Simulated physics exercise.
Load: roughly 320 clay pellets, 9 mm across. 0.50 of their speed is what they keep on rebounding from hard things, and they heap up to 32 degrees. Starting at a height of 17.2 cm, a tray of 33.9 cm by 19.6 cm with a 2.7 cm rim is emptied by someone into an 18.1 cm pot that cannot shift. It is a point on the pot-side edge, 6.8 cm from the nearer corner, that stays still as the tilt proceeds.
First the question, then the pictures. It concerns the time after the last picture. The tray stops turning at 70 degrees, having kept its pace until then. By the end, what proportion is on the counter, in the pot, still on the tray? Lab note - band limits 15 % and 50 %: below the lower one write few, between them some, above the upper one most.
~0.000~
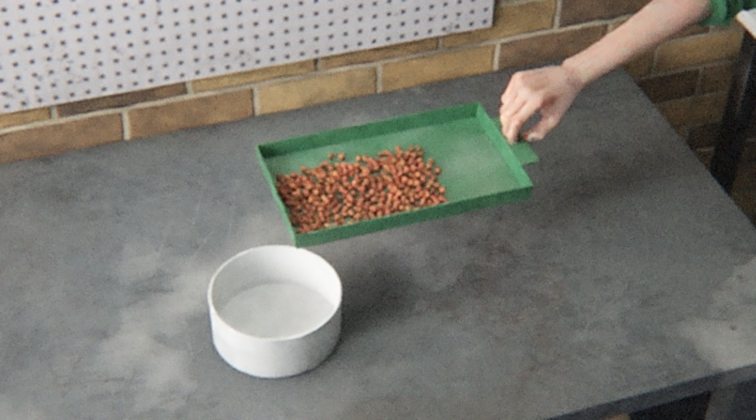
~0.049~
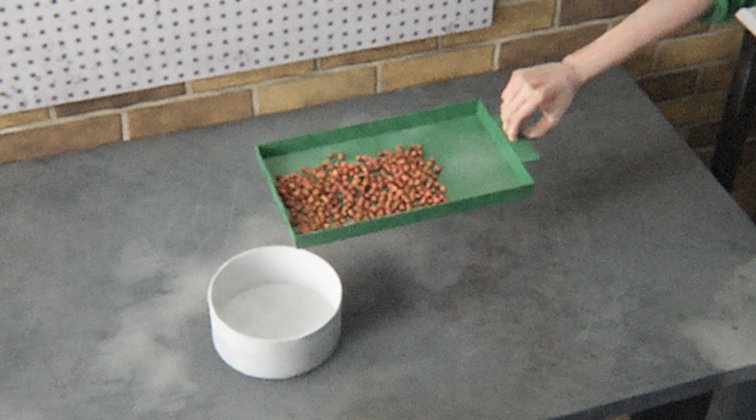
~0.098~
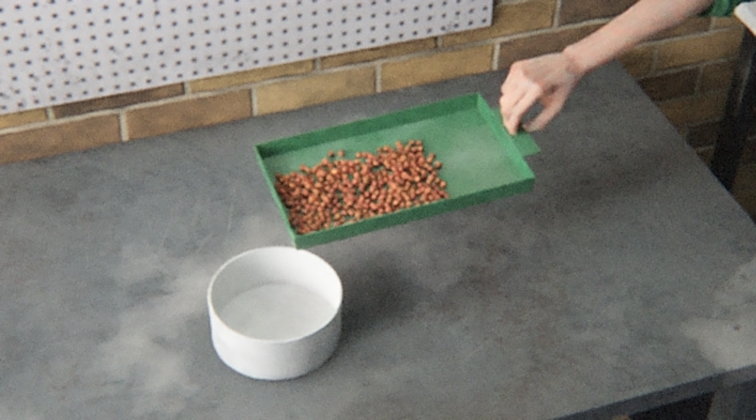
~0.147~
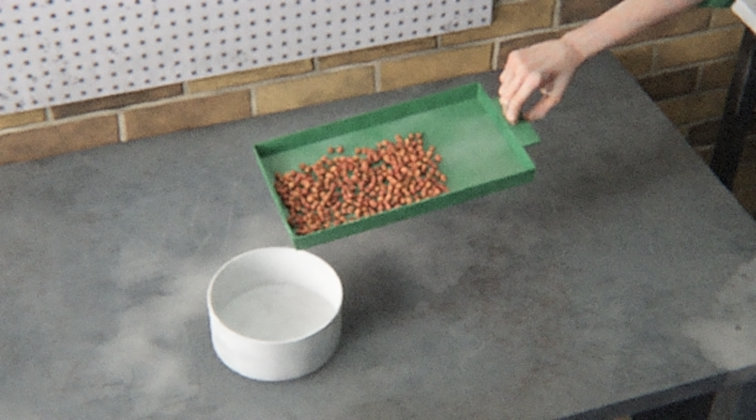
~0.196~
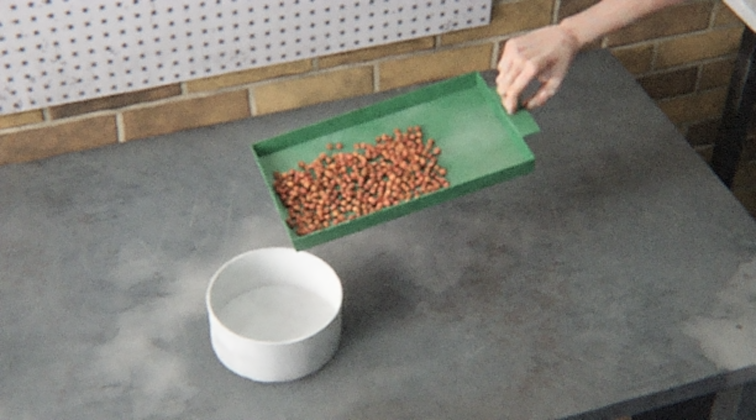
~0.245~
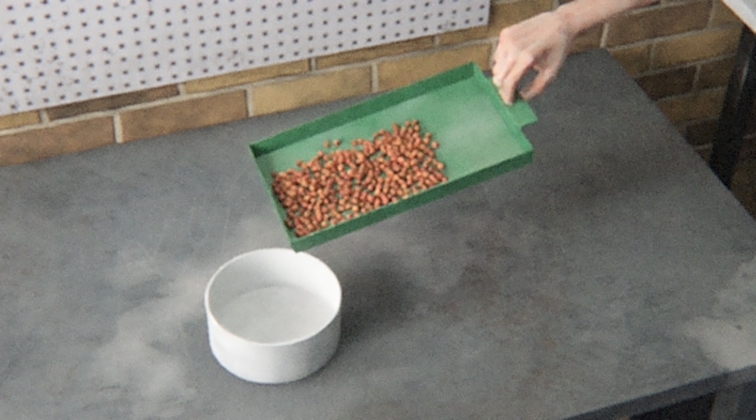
Counter = few; pot = few; left on the tray = most.
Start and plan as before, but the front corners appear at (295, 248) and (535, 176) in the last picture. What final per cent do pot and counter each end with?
The pot gets 0 and the counter 0.
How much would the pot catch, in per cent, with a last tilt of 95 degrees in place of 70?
I'd say close to 80 percent.
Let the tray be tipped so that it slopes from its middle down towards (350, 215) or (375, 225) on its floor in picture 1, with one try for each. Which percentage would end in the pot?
5 and 5 %.
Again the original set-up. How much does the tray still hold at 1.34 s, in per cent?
It works out to near 100 per cent of the load.
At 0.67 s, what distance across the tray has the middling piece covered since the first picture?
Displacement on the tray: Roughly 3 cm.
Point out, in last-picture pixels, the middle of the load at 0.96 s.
Estimated centre of load: Around (301, 181).
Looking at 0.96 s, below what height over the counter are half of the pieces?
The halfway mark is near 24 cm.
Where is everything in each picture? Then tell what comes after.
Tray tilt 0 degrees, front corners at (296, 234) and (531, 184); middle of the pieces at (362, 194); pot at (275, 291), in the first frame.
Tray tilt 1 degrees, front corners at (296, 235) and (532, 182); middle of the pieces at (362, 193), in the second frame.
Tray tilt 3 degrees, front corners at (296, 236) and (533, 176); middle of the pieces at (362, 191), in the third frame.
Tray tilt 6 degrees, front corners at (295, 237) and (533, 167), lowest corner left front; middle of the pieces at (362, 188), in the fourth frame.
Tray tilt 9 degrees, front corners at (293, 239) and (533, 157), lowest corner left front; middle of the pieces at (361, 185), in the fifth frame.
Tray tilt 12 degrees, front corners at (291, 240) and (531, 148), lowest corner left front; middle of the pieces at (359, 182); pot at (274, 295). The tray's pace is about 65 degrees a second, in the sixth frame.
Then, at 0.67 s, tilt 40 degrees; the tray holds 100 %, the pot 0 %.
After 0.96 s, tilt 59 degrees; the tray holds 100 %, the pot 0 %.
Then, at 1.34 s, tilt 70 degrees; the tray holds 100 %, the pot 0 %.
In the end, at 1.8 s, counter 0 %, pot 0 %, tray 100 %.
